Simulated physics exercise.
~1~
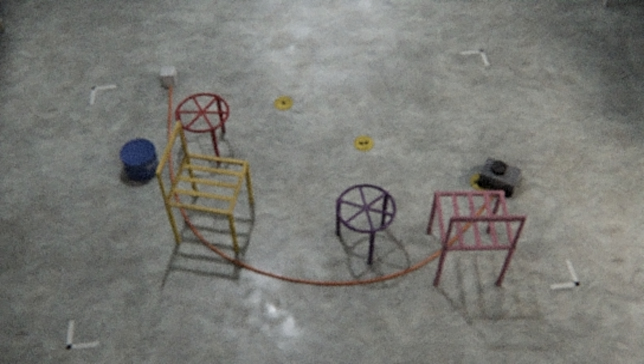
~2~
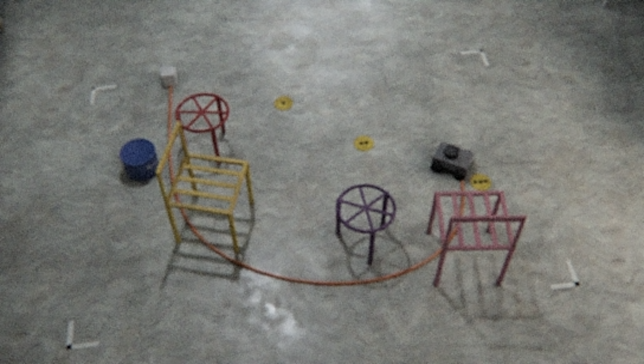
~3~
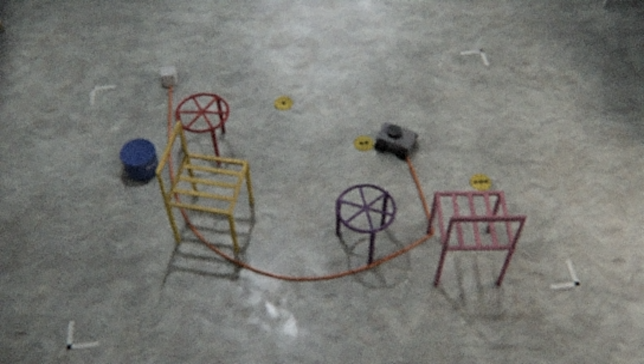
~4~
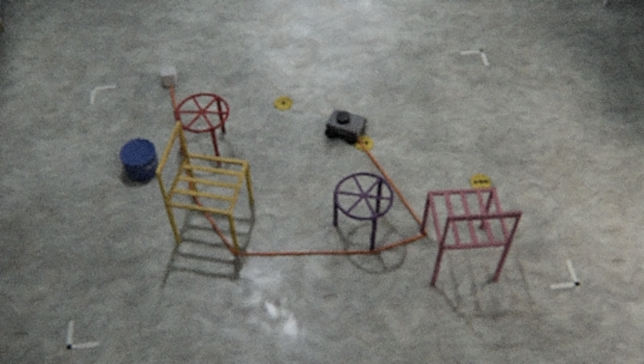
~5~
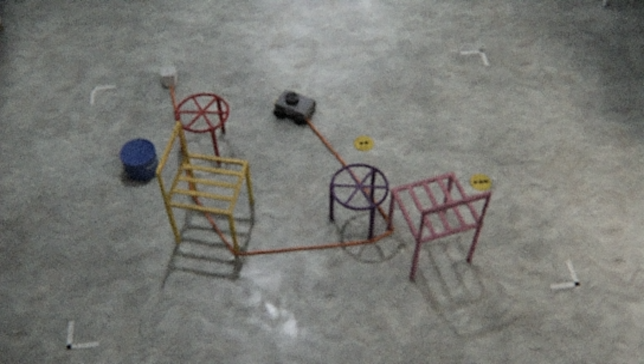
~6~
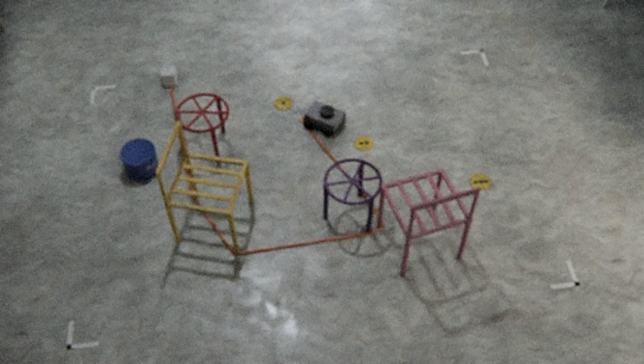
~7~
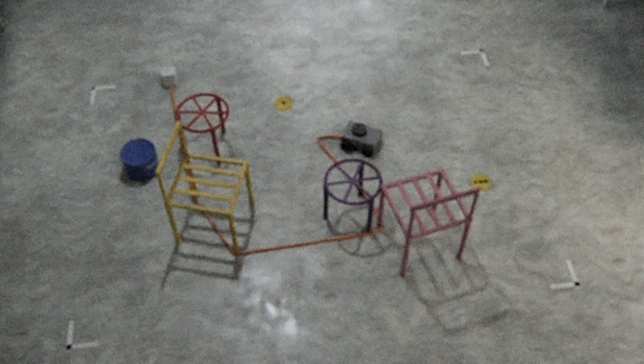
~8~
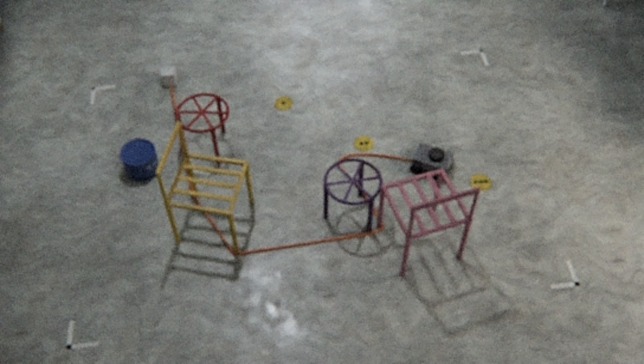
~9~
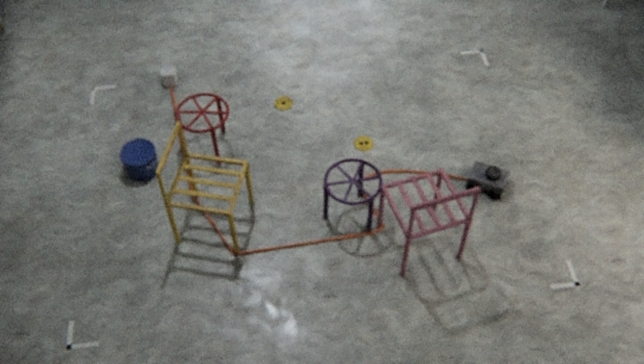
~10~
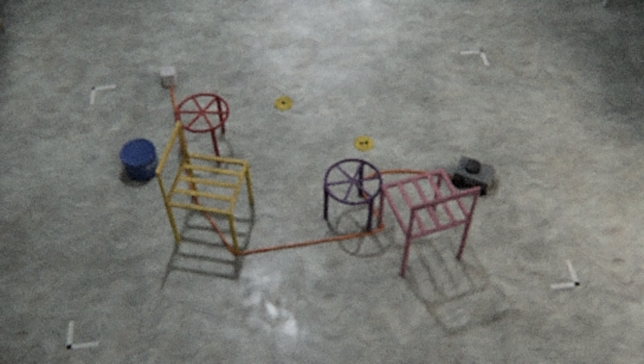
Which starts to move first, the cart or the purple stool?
The cart starts to move first. The purple stool shifts only later, once the cart has driven left and drawn the lead tighter.
